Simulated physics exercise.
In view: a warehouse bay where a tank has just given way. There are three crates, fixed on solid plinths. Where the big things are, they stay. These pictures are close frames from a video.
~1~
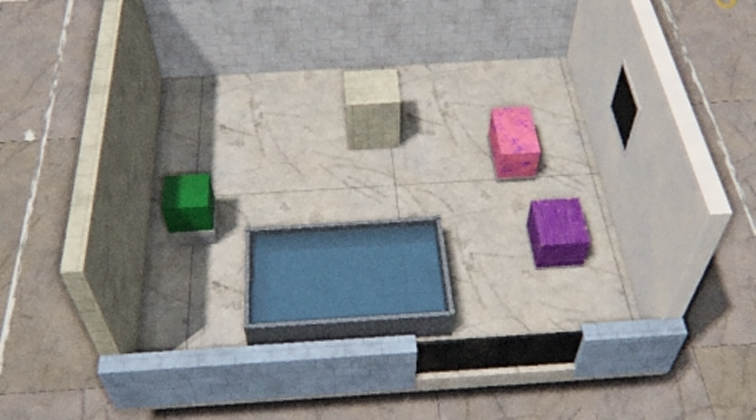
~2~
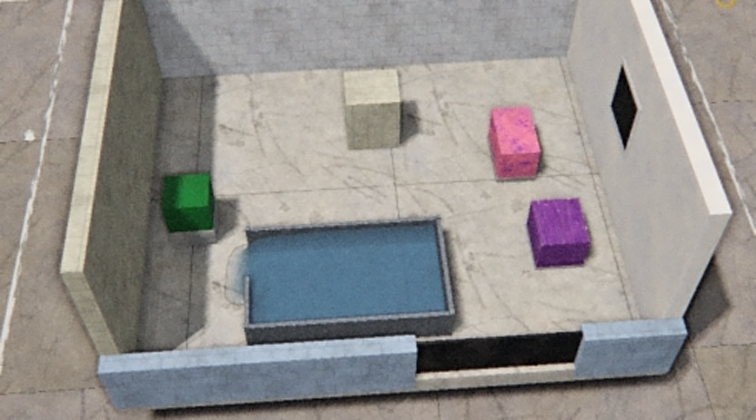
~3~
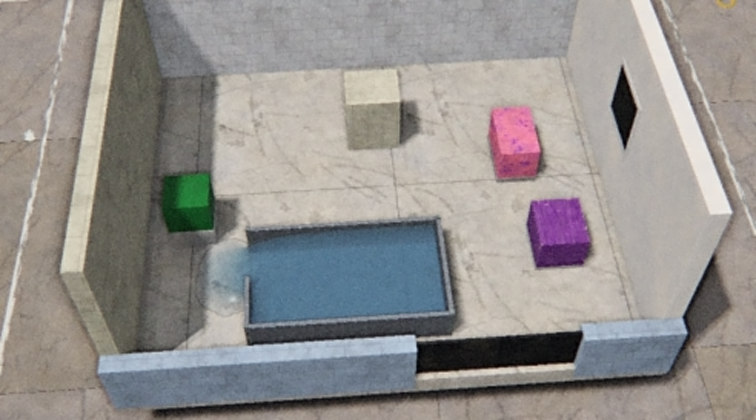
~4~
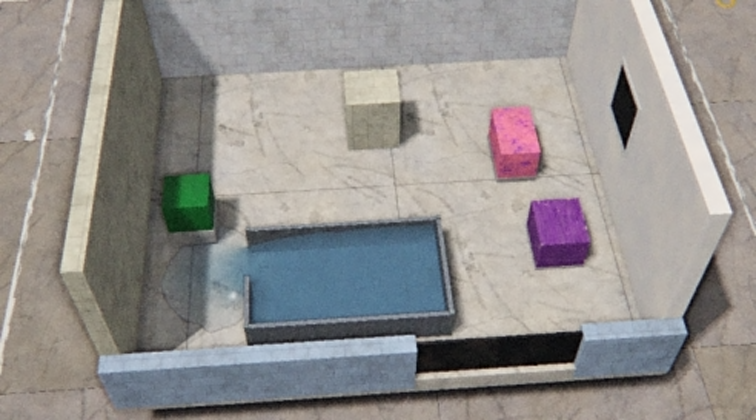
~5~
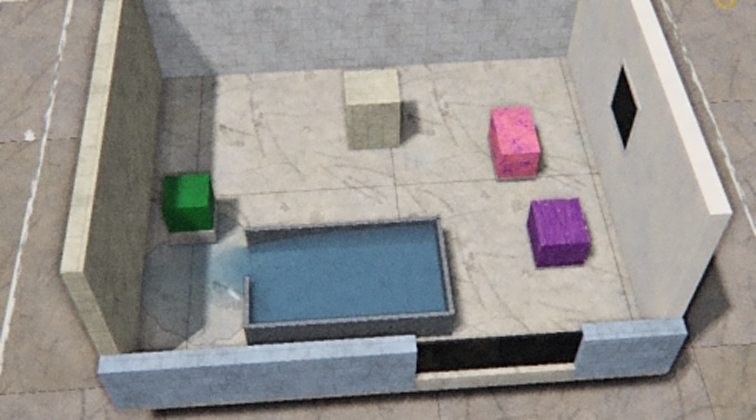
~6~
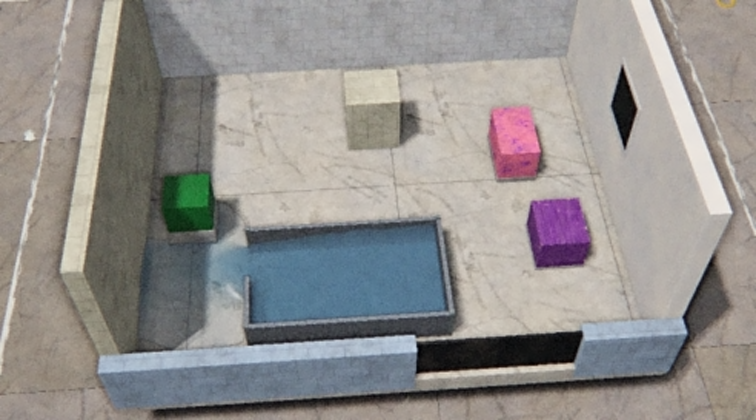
A rectangular tank of blue water opens at its left side and water spreads leftward across the floor.
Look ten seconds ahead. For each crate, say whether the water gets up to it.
The purple crate is flooded; the pink crate is not flooded; the green crate is not flooded.
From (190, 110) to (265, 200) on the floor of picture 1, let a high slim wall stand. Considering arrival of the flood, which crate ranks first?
My answer: The green-painted one.
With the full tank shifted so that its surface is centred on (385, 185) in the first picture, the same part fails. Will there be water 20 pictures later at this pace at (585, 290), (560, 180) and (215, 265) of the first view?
As listed: Clear, dry, awash.
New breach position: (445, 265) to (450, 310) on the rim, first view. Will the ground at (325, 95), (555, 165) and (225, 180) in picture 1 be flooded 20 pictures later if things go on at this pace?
Point by point: Unwetted, drenched, unwetted.
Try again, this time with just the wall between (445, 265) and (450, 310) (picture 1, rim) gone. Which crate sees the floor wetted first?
That would be the purple crate.
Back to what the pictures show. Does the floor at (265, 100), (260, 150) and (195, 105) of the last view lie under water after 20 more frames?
First inundated, second inundated, third inundated.
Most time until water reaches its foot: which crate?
It is the one in pink.
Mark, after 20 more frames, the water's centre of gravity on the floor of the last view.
Roughly (276, 274).
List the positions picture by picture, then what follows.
In the first frame, the water tank at (347, 273) is whole and still.
In the second frame, water pours out at (252, 268) and has run to (238, 301).
In the third frame, water pours out at (253, 269) and has run to (203, 296).
In the fourth frame, water pours out at (253, 270) and has run to (169, 287).
In the fifth frame, water pours out at (253, 269) and has run to (145, 267).
In the sixth frame, water pours out at (253, 269) and has run to (139, 326).
A moment on, water covers 10 % of the floor; the purple crate not reached, the pink crate not reached, the green crate water round its plinth.
Next, water covers 20 % of the floor; the purple crate not reached, the pink crate not reached, the green crate water round its plinth.
Then, water covers 30 % of the floor; the purple crate not reached, the pink crate not reached, the green crate water round its plinth.
Later, water covers 55 % of the floor; the purple crate water round its plinth, the pink crate not reached, the green crate water round its plinth.
In the end, water covers 80 % of the floor; the purple crate was topped, the pink crate stayed above the water, the green crate stayed above the water.
